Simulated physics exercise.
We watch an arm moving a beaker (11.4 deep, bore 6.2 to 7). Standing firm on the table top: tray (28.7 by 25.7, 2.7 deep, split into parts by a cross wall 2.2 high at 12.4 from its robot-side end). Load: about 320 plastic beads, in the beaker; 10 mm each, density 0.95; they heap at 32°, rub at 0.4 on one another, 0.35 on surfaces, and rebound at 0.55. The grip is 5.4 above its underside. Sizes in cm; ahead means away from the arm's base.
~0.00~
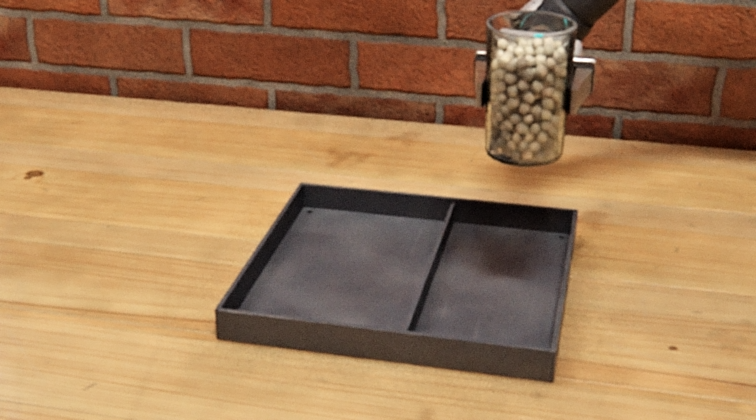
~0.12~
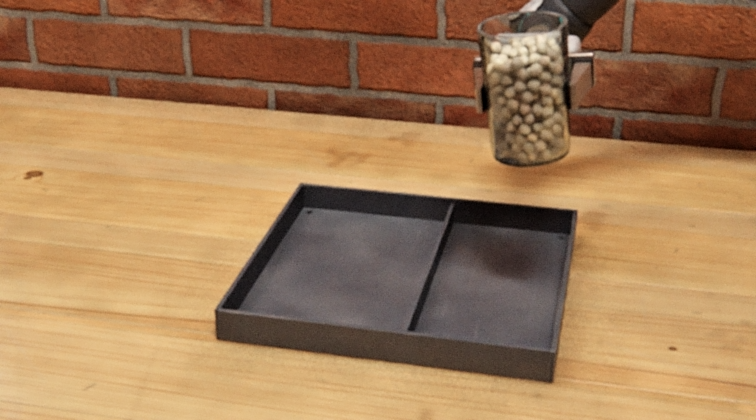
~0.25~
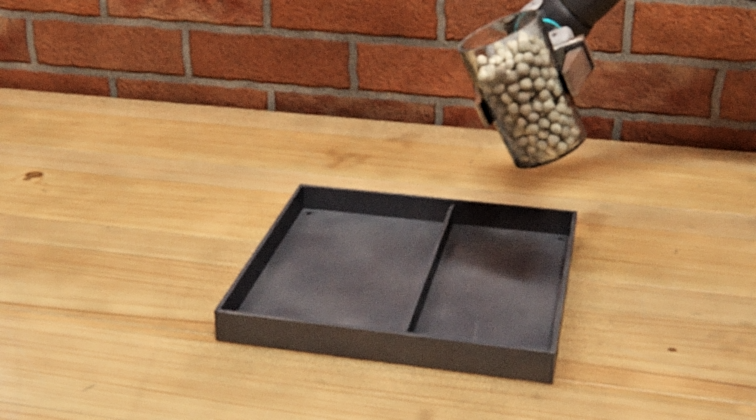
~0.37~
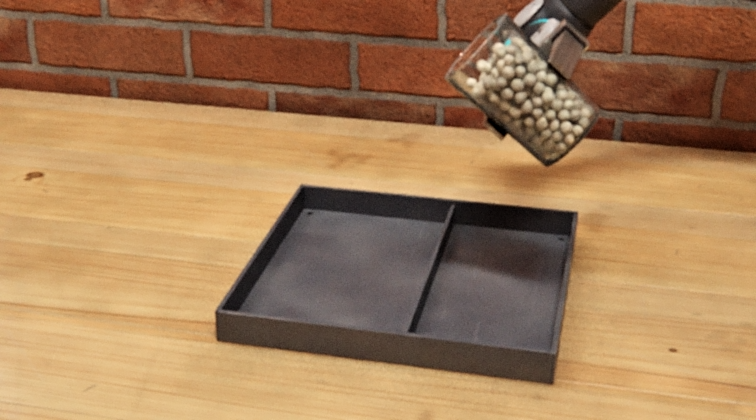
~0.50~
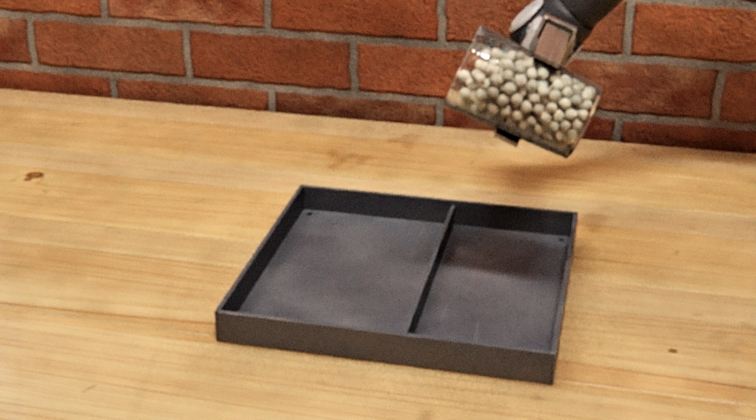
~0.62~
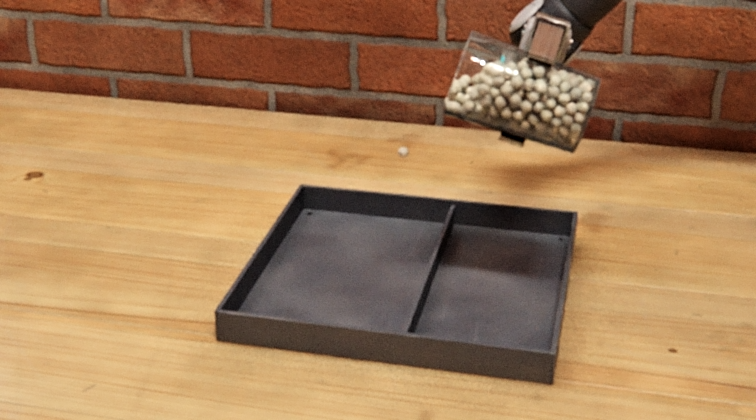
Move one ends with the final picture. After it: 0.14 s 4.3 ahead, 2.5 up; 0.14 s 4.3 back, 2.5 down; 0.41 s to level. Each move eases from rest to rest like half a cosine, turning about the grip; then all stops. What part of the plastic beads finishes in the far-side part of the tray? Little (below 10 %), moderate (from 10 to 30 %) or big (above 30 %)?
In the far-side part of the tray the share is big, above 30 %.
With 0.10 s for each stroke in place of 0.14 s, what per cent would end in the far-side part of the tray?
Then about 75 per cent.
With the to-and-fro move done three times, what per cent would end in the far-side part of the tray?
It would be near 60 per cent.
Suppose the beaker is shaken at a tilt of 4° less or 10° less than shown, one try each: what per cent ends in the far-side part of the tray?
Some 30 and 20 per cent.
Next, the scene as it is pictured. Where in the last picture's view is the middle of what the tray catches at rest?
Near (338, 269).
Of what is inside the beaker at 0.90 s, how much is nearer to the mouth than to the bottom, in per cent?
Roughly 70 per cent.
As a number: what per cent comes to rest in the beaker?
Roughly 60 per cent.
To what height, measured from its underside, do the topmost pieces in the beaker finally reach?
Roughly 7.5 cm.
By 0.90 s, tilted 75° forward, highest piece 22 above the table; 225 in the beaker, 1 in the far-side part, 91 in flight or on a rim.
By 1.17 s, tilted 19° forward, highest piece 25 above the table; 187 in the beaker, 119 in the far-side part, 6 in the robot-side part, 1 on the table or floor, 4 in flight or on a rim.
By 1.51 s, level, highest piece 22 above the table; 187 in the beaker, 120 in the far-side part, 7 in the robot-side part, 3 on the table or floor.
By 2.56 s, level, highest piece 22 above the table; 187 in the beaker, 120 in the far-side part, 7 in the robot-side part, 3 on the table or floor.
Final count, 187 in the beaker, 120 in the far-side part, 7 in the robot-side part, 3 on the table or floor. That is 38 % in the far-side part of the tray.
